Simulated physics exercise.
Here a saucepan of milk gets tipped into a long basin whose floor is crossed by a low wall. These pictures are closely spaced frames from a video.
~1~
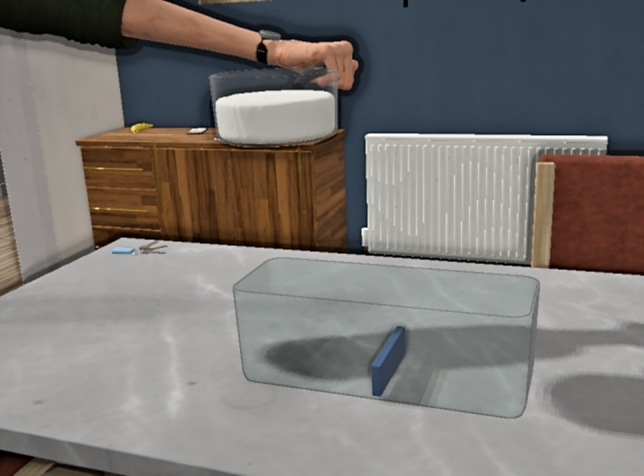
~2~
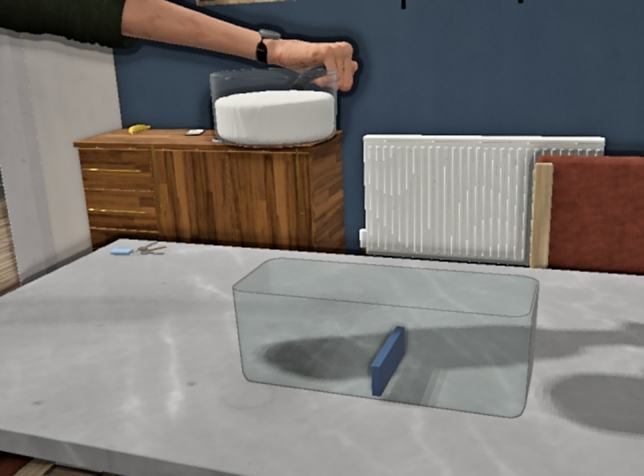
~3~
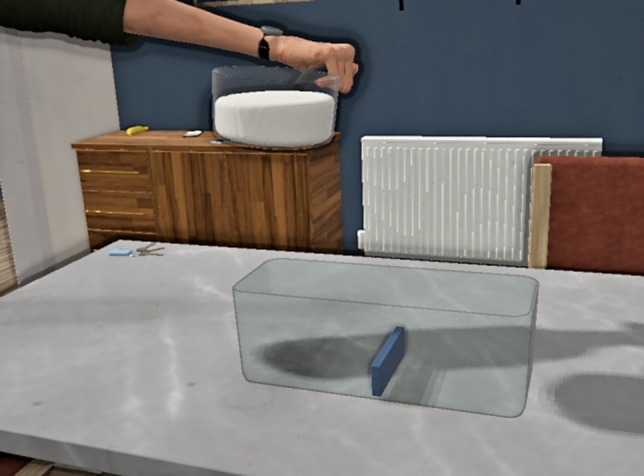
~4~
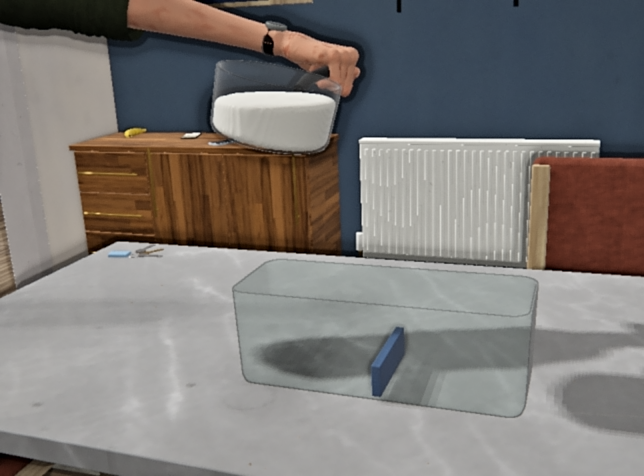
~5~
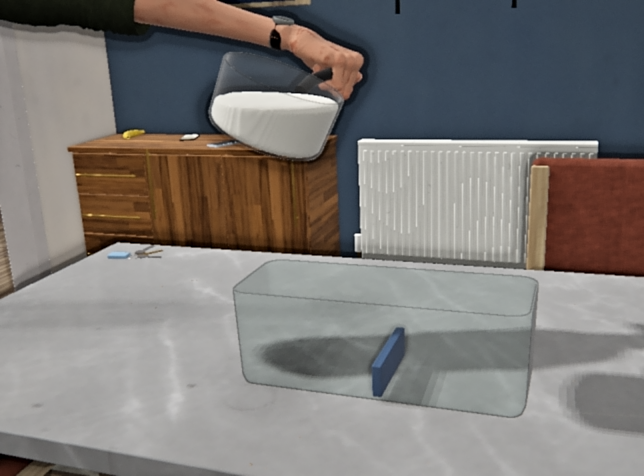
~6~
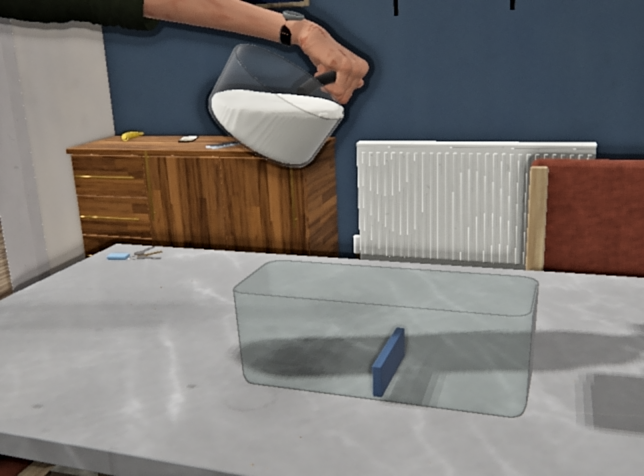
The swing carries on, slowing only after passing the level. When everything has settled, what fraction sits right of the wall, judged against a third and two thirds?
I reckon what ends right of the wall lands in the middle band of a third to two thirds.
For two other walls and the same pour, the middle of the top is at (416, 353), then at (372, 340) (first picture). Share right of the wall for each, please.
I'd expect near 15 percent the first time and near 60 percent the next.
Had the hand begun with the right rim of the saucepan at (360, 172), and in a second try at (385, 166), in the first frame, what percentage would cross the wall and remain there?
Result, first then second: About 45 % and about 65 %.
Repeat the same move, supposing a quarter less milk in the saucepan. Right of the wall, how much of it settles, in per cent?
The share comes to some 30 parts in a hundred.
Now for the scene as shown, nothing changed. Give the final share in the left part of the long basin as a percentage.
Roughly 55 in a hundred.
A moment on, the tilt is 106° and 20 per cent is still to pour, 4 is left of the wall and 10 right of it.
Next, the tilt is 116° and 3 per cent is still to pour, 46 is left of the wall and 42 right of it.
Then the tilt is 116° and 0 per cent is still to pour, 53 is left of the wall and 41 right of it.
Later the tilt is 116° and 0 per cent is still to pour, 55 is left of the wall and 41 right of it.
Finally, 55 per cent lies left of the wall, 41 right of it and 4 outside.
